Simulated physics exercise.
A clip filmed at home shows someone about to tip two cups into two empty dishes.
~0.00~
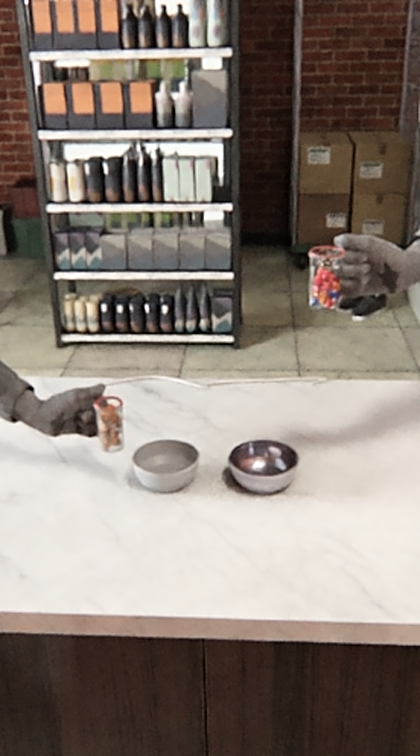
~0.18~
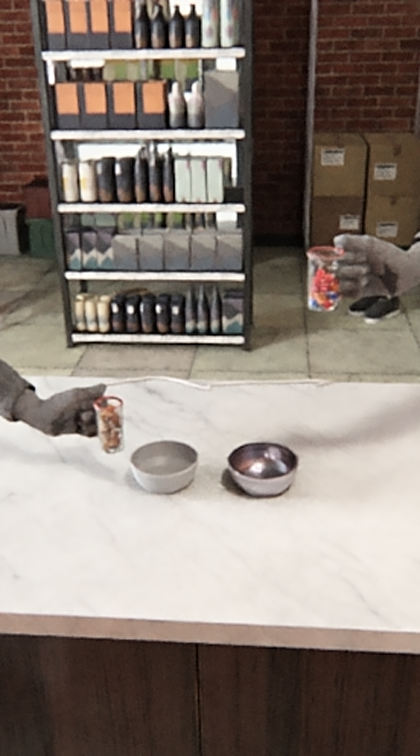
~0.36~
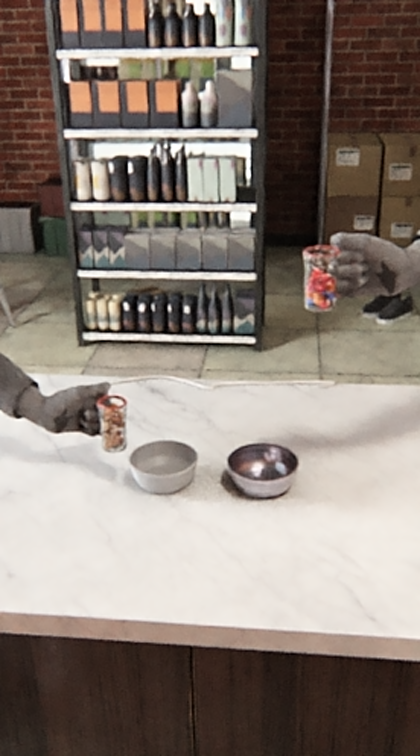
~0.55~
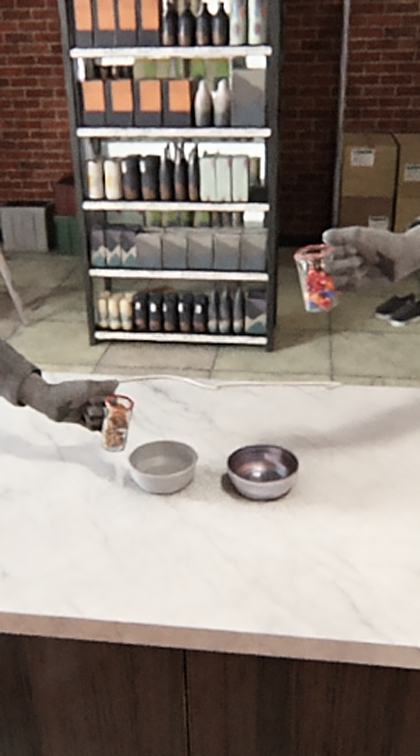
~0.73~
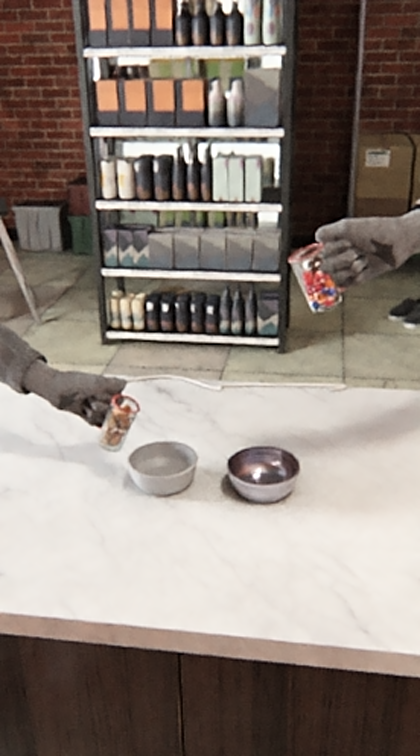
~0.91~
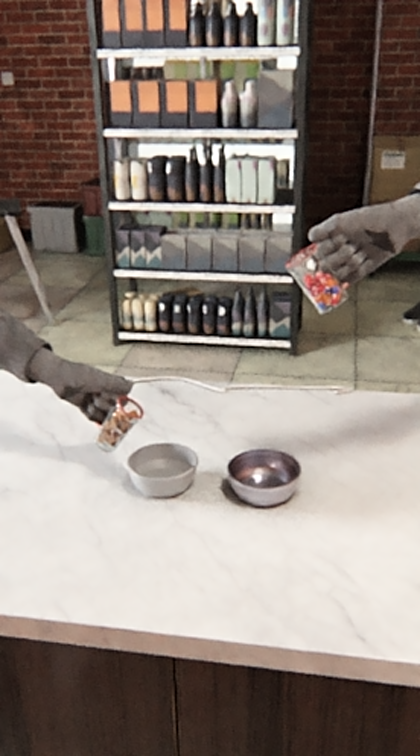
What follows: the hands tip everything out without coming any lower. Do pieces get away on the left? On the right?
At the end, left dish: Most likely nothing gets out of it, right: Most likely some of it gets out.
After 1.35 s, left, the whole lot still in the cup; right, the whole lot still in the cup.
After 1.83 s, left, the whole lot still in the cup; right, the whole lot still in the cup.
After 2.39 s, left, a little still in the cup, the bulk in the dish, a little in the air; right, near a third in the dish, a little outside the dish, near half in the air.
In the end (3.4 s), left, the whole lot in the dish, none at all outside the dish; right, near half in the dish, near half outside the dish.
